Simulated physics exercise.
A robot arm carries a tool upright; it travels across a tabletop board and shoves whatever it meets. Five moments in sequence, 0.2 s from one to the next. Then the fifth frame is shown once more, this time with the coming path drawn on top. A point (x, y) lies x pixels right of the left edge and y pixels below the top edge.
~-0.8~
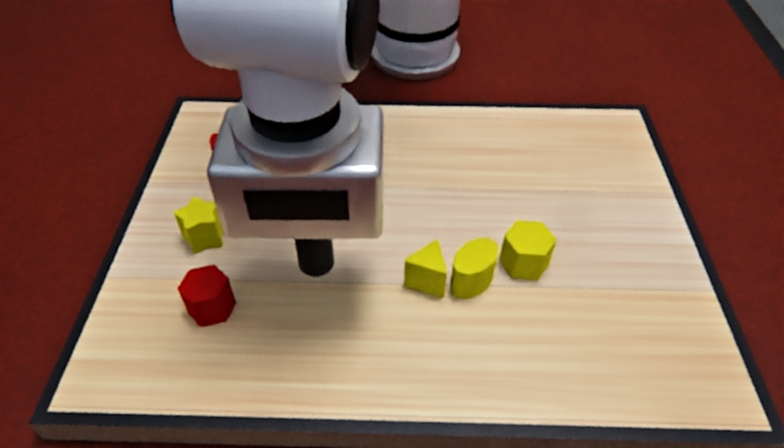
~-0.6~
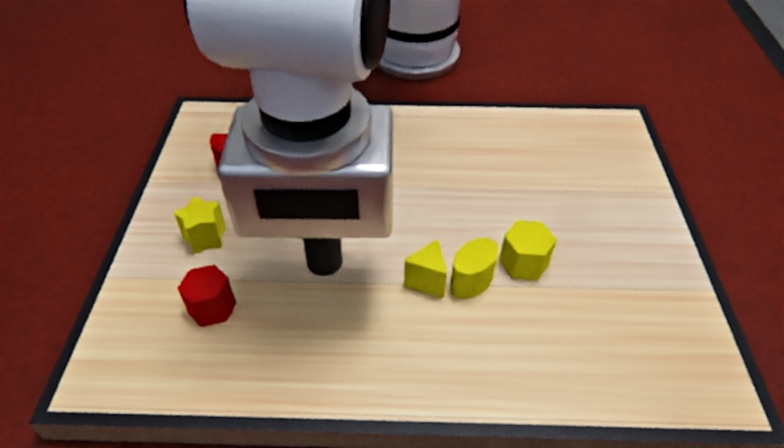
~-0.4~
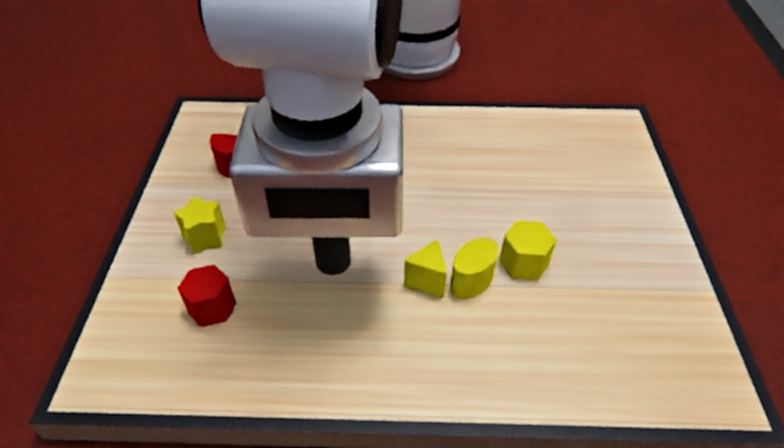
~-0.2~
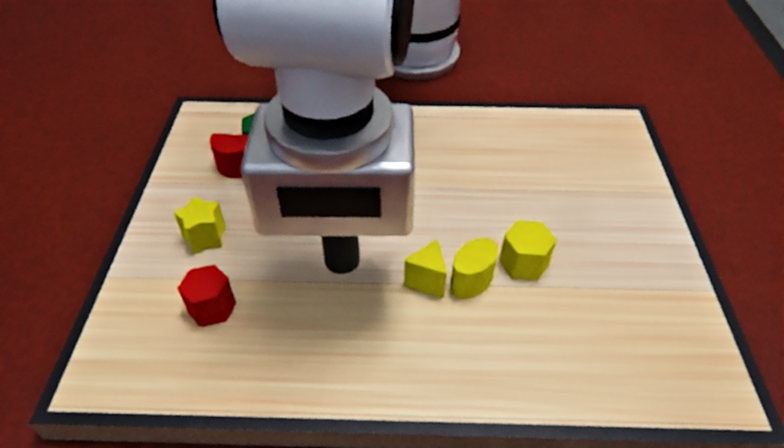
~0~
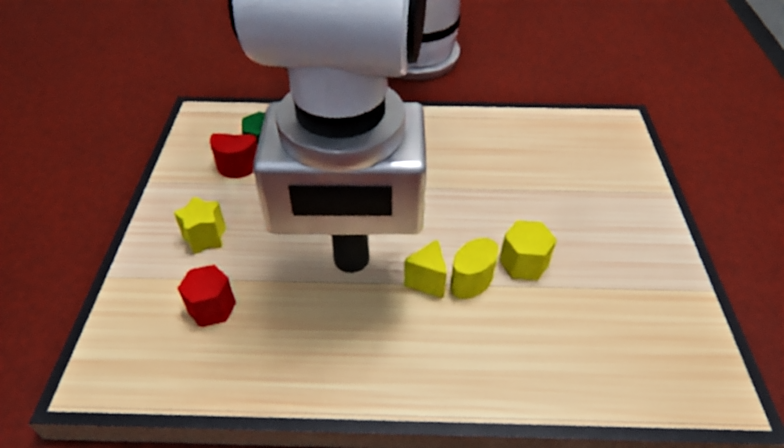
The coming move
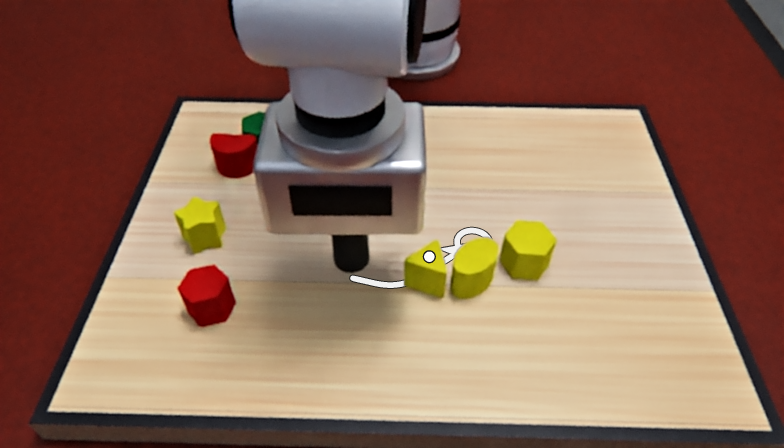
In this clip, a robot arm with a dark cylindrical tool moves slowly rightward above a wooden board, approaching a yellow triangle, while a red block and a green block come into view behind it and all the blocks stay still.
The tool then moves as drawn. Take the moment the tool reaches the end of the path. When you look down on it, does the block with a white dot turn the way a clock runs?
Final answer: Yes.
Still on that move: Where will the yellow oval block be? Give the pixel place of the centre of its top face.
It should be at (513, 272) by then.
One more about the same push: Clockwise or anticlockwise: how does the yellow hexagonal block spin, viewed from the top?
From above, the turn goes anticlockwise.
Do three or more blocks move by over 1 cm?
No, that is not what happens.
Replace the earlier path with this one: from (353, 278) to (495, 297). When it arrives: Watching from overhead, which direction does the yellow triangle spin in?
Rotates clockwise.
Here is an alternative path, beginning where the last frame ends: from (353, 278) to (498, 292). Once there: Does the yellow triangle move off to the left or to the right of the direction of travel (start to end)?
Facing the way the path runs, start to end, you'll find the yellow triangle has shifted right.
The drawn path runs from (353, 278) via (400, 284) and (439, 264), ending at (473, 243); the dot is on the yellow triangle.
What follows on the original path. One third of the way, tool (401, 265); yellow triangle (444, 258); yellow oval block (479, 257).
Two thirds of the way, tool (441, 245); yellow triangle (474, 252), turned 75° clockwise; yellow oval block (509, 268); yellow hexagonal block (538, 238), turned 20° anticlockwise.
At the end, tool (476, 224); yellow triangle (486, 242), turned 125° clockwise; yellow oval block (513, 272); yellow hexagonal block (538, 238), turned 20° anticlockwise.
